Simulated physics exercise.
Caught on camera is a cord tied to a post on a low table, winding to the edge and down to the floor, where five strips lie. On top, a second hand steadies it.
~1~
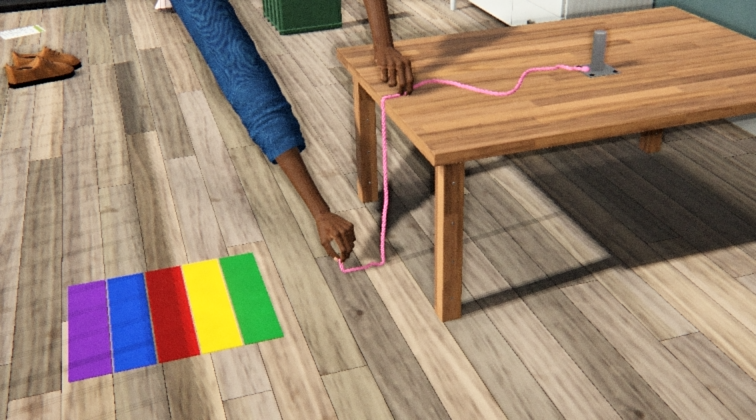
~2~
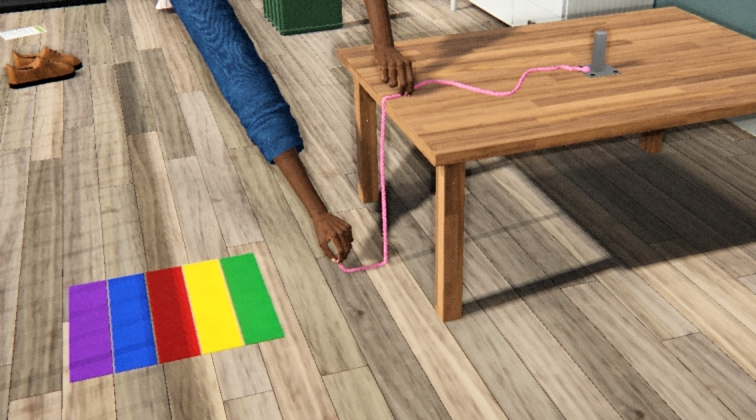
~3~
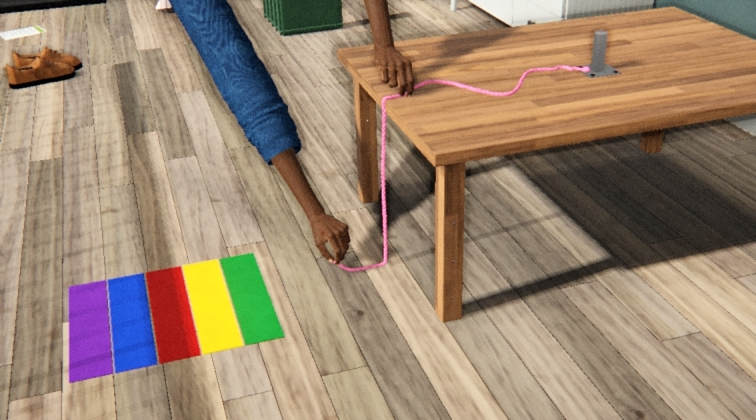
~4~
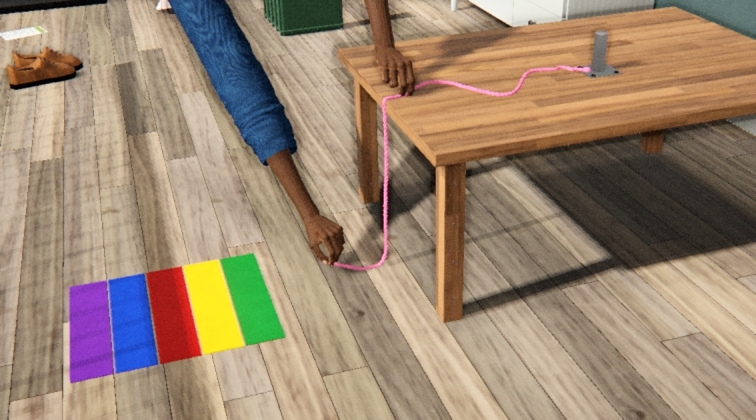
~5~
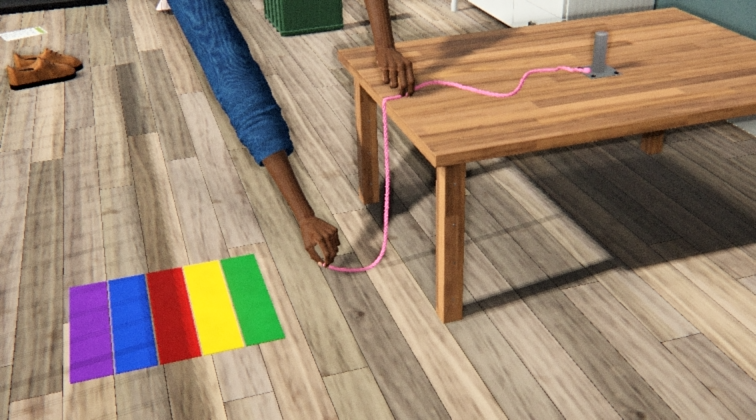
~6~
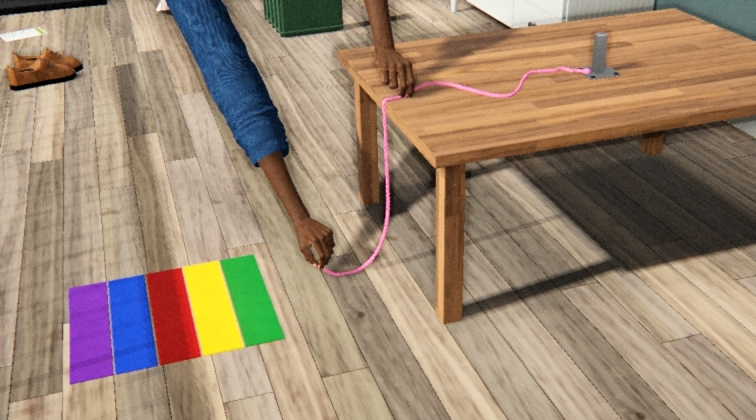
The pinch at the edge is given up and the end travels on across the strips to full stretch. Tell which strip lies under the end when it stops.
The blue strip.
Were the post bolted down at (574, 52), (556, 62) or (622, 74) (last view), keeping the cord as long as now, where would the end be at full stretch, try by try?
Approximate places, in that order: (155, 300), (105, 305), (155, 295).
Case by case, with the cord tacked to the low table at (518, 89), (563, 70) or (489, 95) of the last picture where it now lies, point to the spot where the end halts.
About (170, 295), (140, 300) and (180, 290).
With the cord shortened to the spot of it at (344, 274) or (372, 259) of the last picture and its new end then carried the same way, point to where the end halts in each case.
The pixels are close to (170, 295) for the first and (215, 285) for the second.
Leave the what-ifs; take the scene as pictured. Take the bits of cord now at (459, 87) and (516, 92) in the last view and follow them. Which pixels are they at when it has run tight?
About (409, 98), and the other about (477, 89).
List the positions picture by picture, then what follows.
End (340, 260); green (259, 323); yellow (218, 332); red (176, 340); blue (134, 349); purple (89, 358), in the first picture.
End (338, 261); cord through (556, 69) (516, 90) (450, 83) (391, 98) (383, 177) (385, 246), in the second picture.
End (335, 261), in the third picture.
End (329, 263); cord through (557, 69) (517, 91) (450, 83) (391, 98) (386, 177) (386, 246), in the fourth picture.
End (324, 264), in the fifth picture.
End (319, 266); cord through (557, 71) (516, 92) (450, 85) (391, 100) (387, 178) (379, 248), in the sixth picture.
A little later, end near (208, 287); over yellow.
Next, end near (160, 297); over red.
When it is tight, end near (129, 302); over blue. The end stops over the blue strip.
